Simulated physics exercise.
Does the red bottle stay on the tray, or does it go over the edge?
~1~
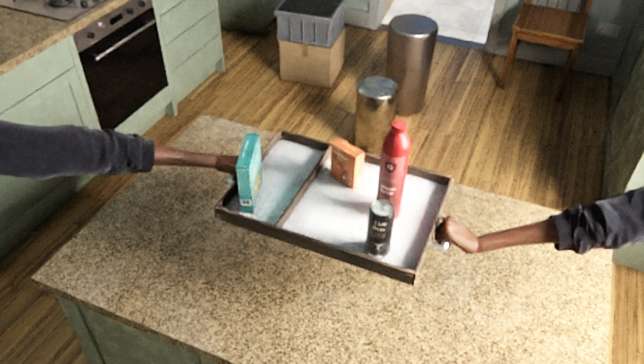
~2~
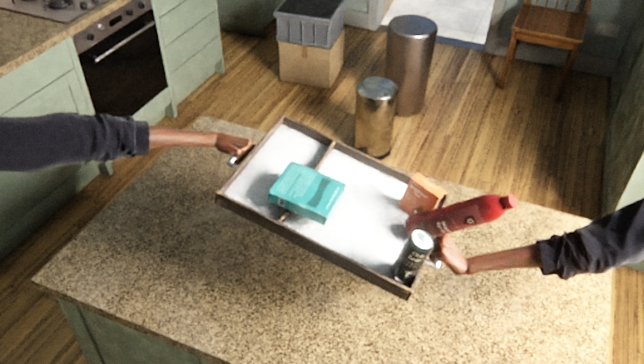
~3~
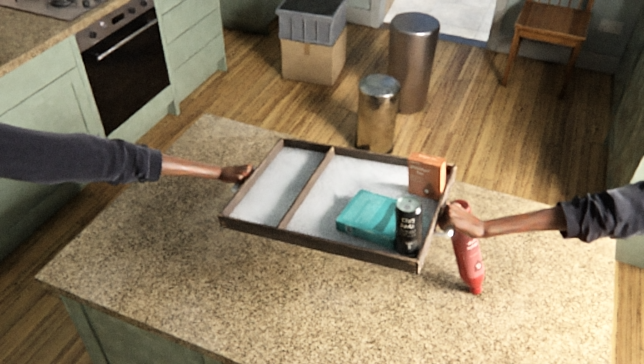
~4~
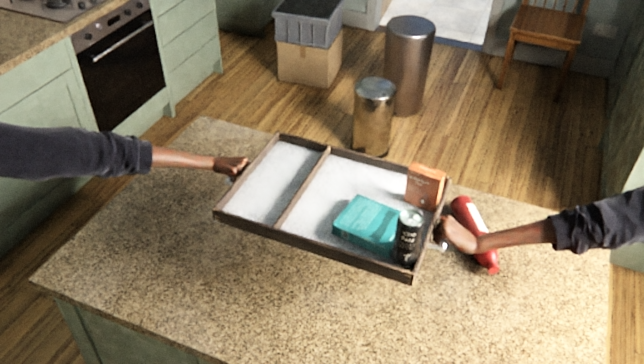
It goes over the right edge of the tray and ends up lying on its side on the counter.
